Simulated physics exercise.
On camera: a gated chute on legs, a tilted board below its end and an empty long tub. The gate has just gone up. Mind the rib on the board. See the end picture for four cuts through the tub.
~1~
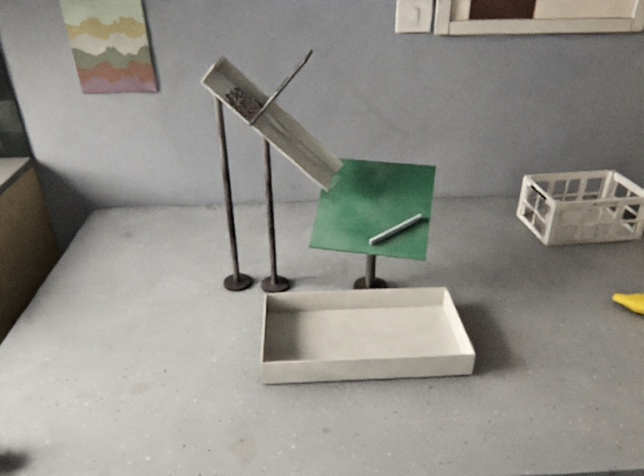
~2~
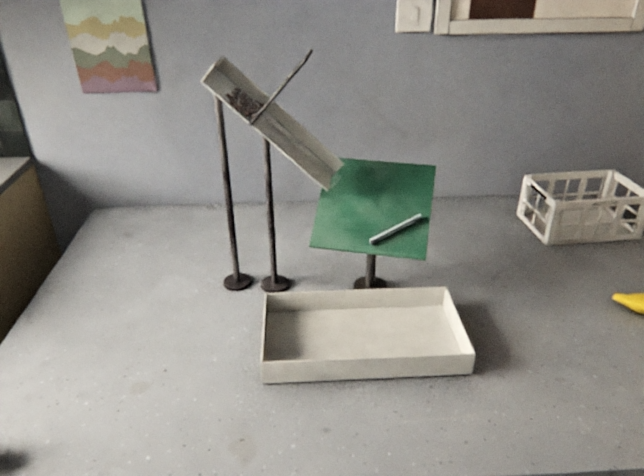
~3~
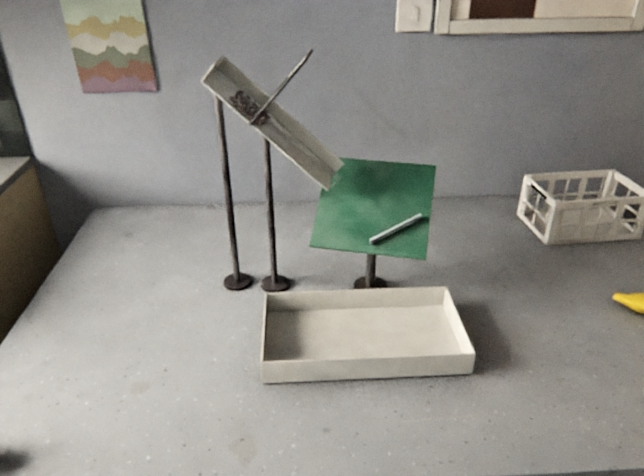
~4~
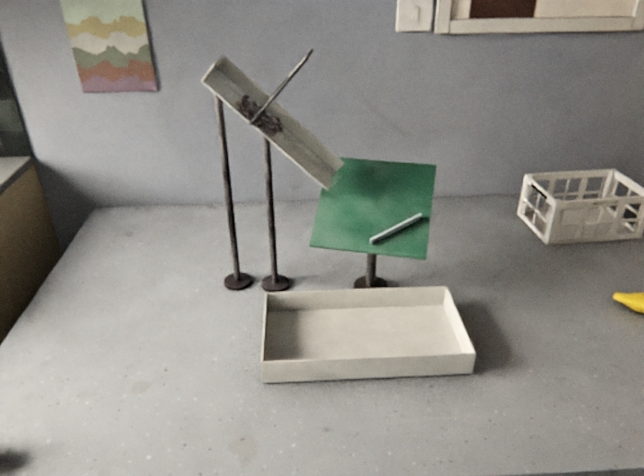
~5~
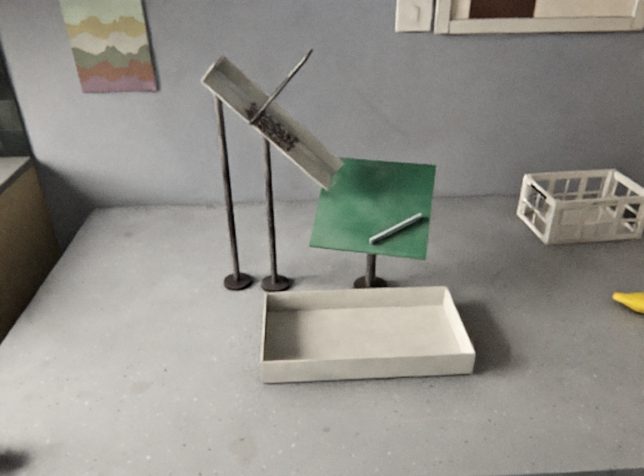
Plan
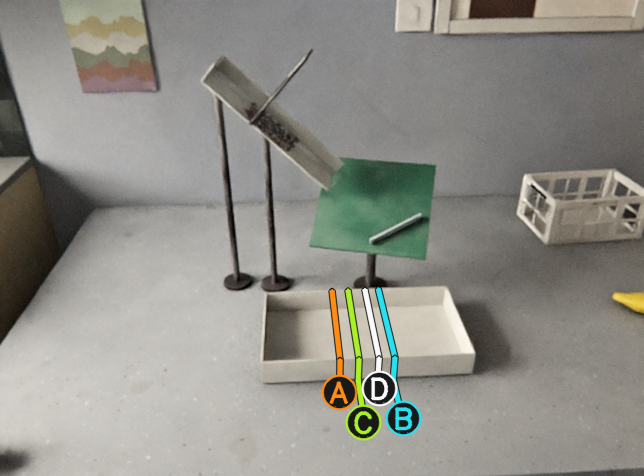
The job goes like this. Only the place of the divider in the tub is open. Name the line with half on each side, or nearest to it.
Use line C.
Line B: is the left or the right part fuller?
The left side.
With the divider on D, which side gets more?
Left.
On the marked copy, line A crosses the front rim at (339, 359); line B crosses the front rim at (394, 356); line C crosses the front rim at (358, 358); line D crosses the front rim at (378, 357).
With A, of what is caught, a small part on the left of the divider, most on the right.
With B, of what is caught, nearly all on the left of the divider, a small part on the right.
With C, of what is caught, about half on the left of the divider, about half on the right.
With D, of what is caught, most on the left of the divider, a small part on the right.
